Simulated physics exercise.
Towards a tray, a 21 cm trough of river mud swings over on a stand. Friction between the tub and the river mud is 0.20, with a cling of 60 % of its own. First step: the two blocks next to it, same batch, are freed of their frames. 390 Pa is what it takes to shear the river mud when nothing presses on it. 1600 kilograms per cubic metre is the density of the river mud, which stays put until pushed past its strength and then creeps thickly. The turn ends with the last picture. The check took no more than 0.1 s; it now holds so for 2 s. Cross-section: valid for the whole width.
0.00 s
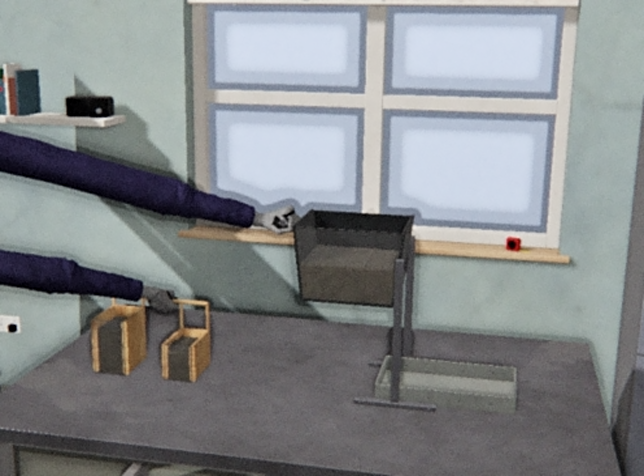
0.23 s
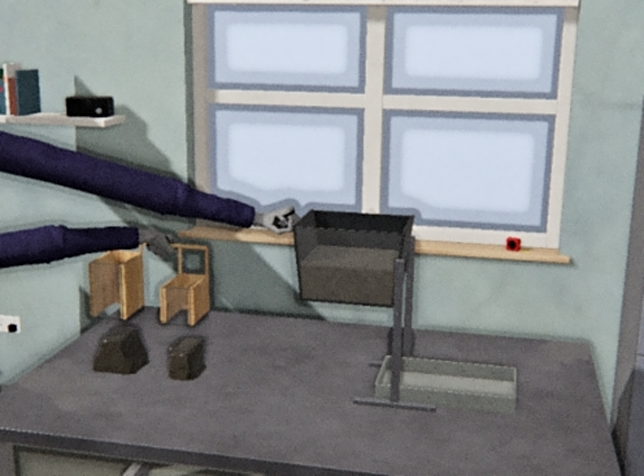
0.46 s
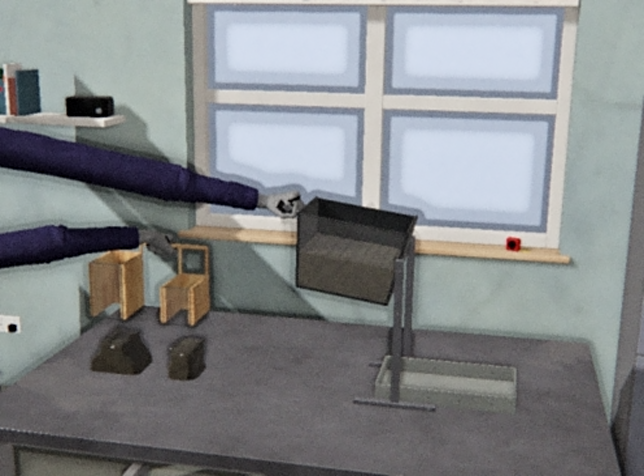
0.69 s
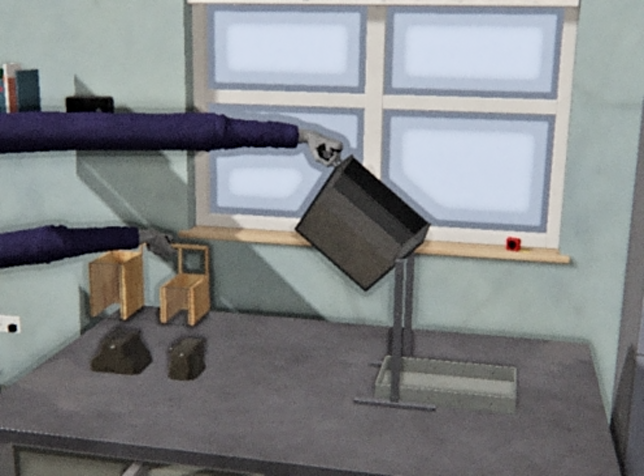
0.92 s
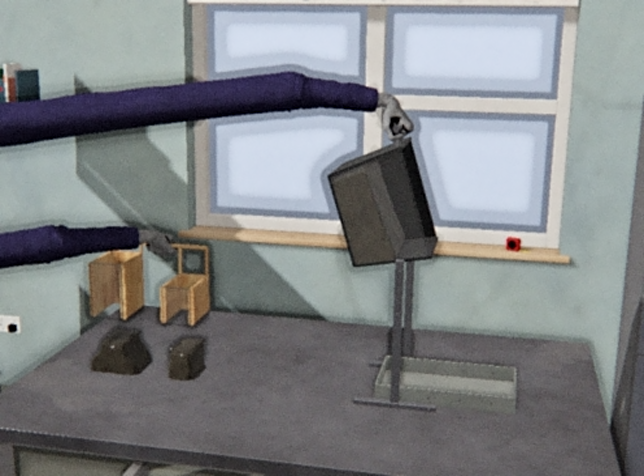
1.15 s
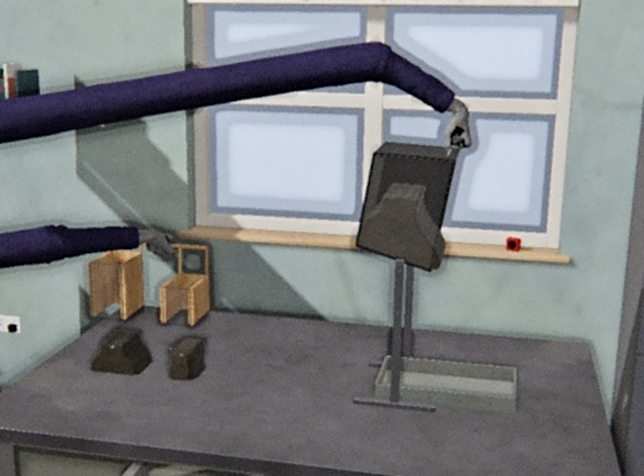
Two dark-blue-sleeved arms with grey hands reach in from the left over a grey worktop, seen from a fixed, slightly raised view before a frosted window in a pale green wall. A dark trough of river mud stands centre-right above a clear tray, with two wooden moulds at left. The lower hand lifts the moulds off two dark blocks, which slump slightly, then the upper hand swings the trough steeply over rightwards.
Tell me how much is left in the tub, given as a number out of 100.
It should be close to 0 out of 100.
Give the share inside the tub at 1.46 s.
Near 30 %.
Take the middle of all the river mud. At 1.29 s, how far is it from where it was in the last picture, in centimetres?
It has moved close to 10 cm.
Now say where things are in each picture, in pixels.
The first picture shows handle-side rim at (296, 226), tilt 0 degrees; highest point of the river mud at (366, 268); test blocks 15 cm, 9.4 cm high (left to right).
The second picture shows handle-side rim at (296, 226), tilt 0 degrees; highest point of the river mud at (366, 268); test blocks 11 cm, 9.1 cm high (left to right).
The third picture shows handle-side rim at (301, 213), tilt 8 degrees; highest point of the river mud at (304, 252); test blocks 10 cm, 9.0 cm high (left to right).
The fourth picture shows handle-side rim at (338, 168), tilt 39 degrees; highest point of the river mud at (319, 203); test blocks 10 cm, 9.0 cm high (left to right).
The fifth picture shows handle-side rim at (402, 150), tilt 73 degrees; highest point of the river mud at (364, 172); test blocks 10 cm, 9.0 cm high (left to right).
The sixth picture shows handle-side rim at (454, 163), tilt 99 degrees; highest point of the river mud at (405, 198); test blocks 10 cm, 9.0 cm high (left to right).
By 1.29 s, the tub is at 99 degrees and holds 62 %.
By 1.46 s, the tub is at 99 degrees and holds 32 %.
By 1.63 s, the tub is at 99 degrees and holds 15 %.
By 1.80 s, the tub is at 99 degrees and holds 0 %.
By 3.15 s, at the end, the tub is at 99 degrees and holds 0 %.
